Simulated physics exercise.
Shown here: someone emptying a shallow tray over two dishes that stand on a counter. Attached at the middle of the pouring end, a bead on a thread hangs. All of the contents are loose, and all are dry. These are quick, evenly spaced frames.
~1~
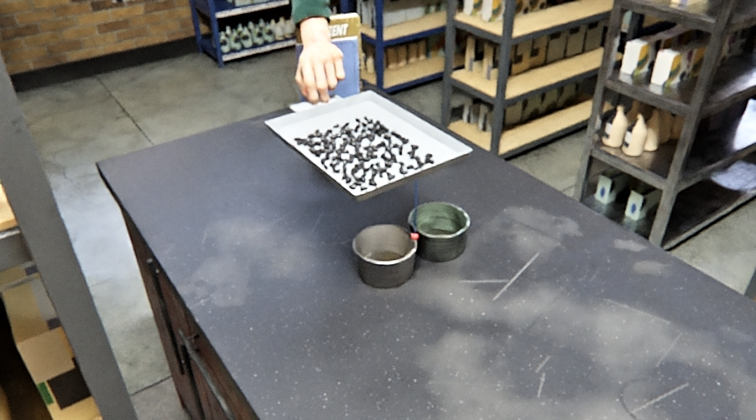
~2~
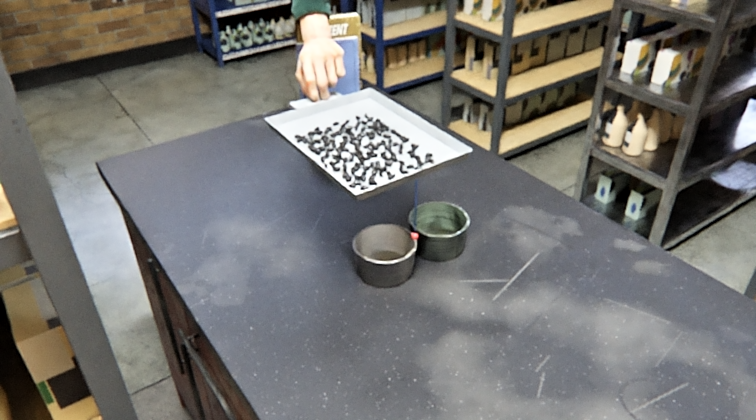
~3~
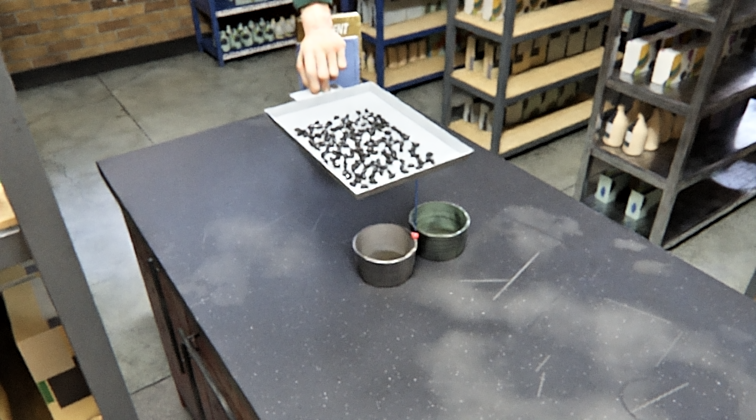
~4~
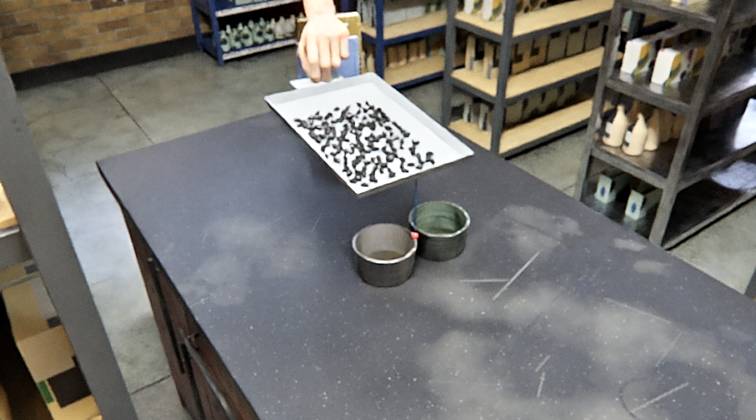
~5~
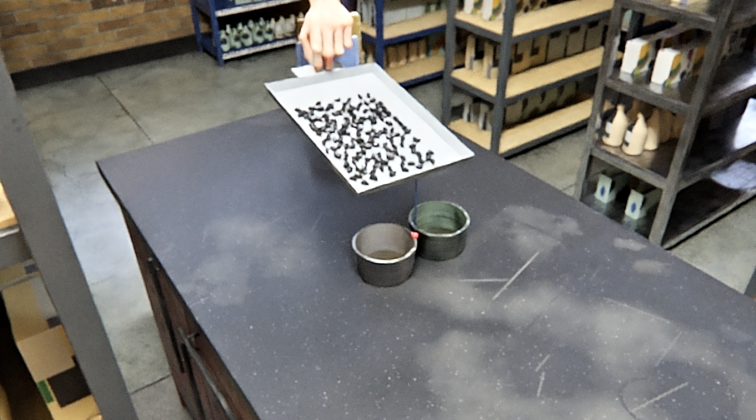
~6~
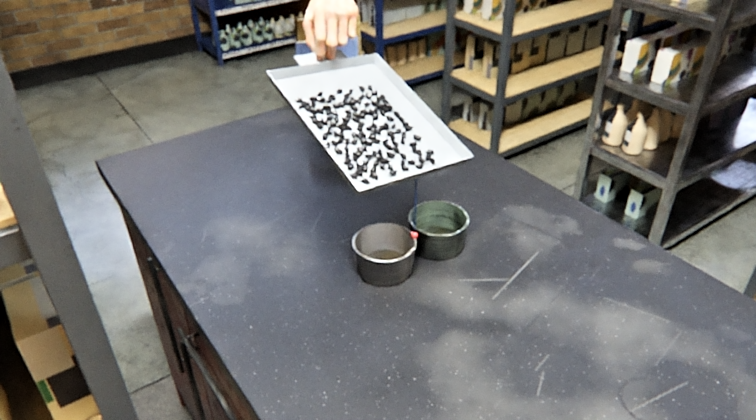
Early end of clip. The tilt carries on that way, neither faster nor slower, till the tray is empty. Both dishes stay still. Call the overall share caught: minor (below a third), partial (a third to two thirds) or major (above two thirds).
Minor - below a third.
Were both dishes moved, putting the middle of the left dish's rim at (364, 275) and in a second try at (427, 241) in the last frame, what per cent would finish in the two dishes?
Close to 30 in a hundred first, close to 70 in a hundred second.
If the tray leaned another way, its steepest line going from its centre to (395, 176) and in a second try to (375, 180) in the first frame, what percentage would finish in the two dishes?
First heading roughly 0 %, second roughly 0 %.
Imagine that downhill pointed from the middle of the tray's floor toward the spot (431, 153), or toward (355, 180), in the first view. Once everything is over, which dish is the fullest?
On the first try it would be the one on the right, and on the second the one on the left.
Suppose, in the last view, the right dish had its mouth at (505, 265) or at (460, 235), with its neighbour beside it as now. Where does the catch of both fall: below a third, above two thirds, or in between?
In order: Under a third, then more than two thirds.
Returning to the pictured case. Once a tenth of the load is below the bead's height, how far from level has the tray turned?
It's turned some 80 degrees by then.
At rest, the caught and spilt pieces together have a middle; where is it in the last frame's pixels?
Around (466, 270).
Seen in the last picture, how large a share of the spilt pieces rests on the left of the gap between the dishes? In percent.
0 %, roughly.
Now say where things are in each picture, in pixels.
In the first frame, corners of the pouring end at (357, 192) and (467, 149), level; middle of the load at (357, 150), black beans; left dish at (403, 270); right dish at (457, 244); bead on its thread at (415, 237).
In the second frame, corners of the pouring end at (357, 191) and (468, 149), level; middle of the load at (357, 149).
In the third frame, corners of the pouring end at (358, 190) and (468, 150), tipped barely, lowest at the right corner; middle of the load at (357, 145).
In the fourth frame, corners of the pouring end at (359, 189) and (469, 152), tipped a little, lowest at the right corner; middle of the load at (357, 140).
In the fifth frame, corners of the pouring end at (360, 188) and (469, 153), tipped a little, lowest at the right corner; middle of the load at (358, 134).
In the sixth frame, corners of the pouring end at (360, 187) and (469, 154), tipped clearly, lowest at the right corner; middle of the load at (359, 129); left dish at (403, 268); right dish at (457, 242).
Soon, tray tipped steeply; nearly all on the tray; a stray few outside both; a small part in the air.
A while on, tray tipped past a quarter turn; a small part on the tray; a small part in the right dish; about half outside both; about a quarter in the air.
Towards the end, tray tipped past a quarter turn; about a quarter in the right dish; most outside both.
Finally, tray tipped past a quarter turn; none in the left dish; about a quarter in the right dish; most outside both.
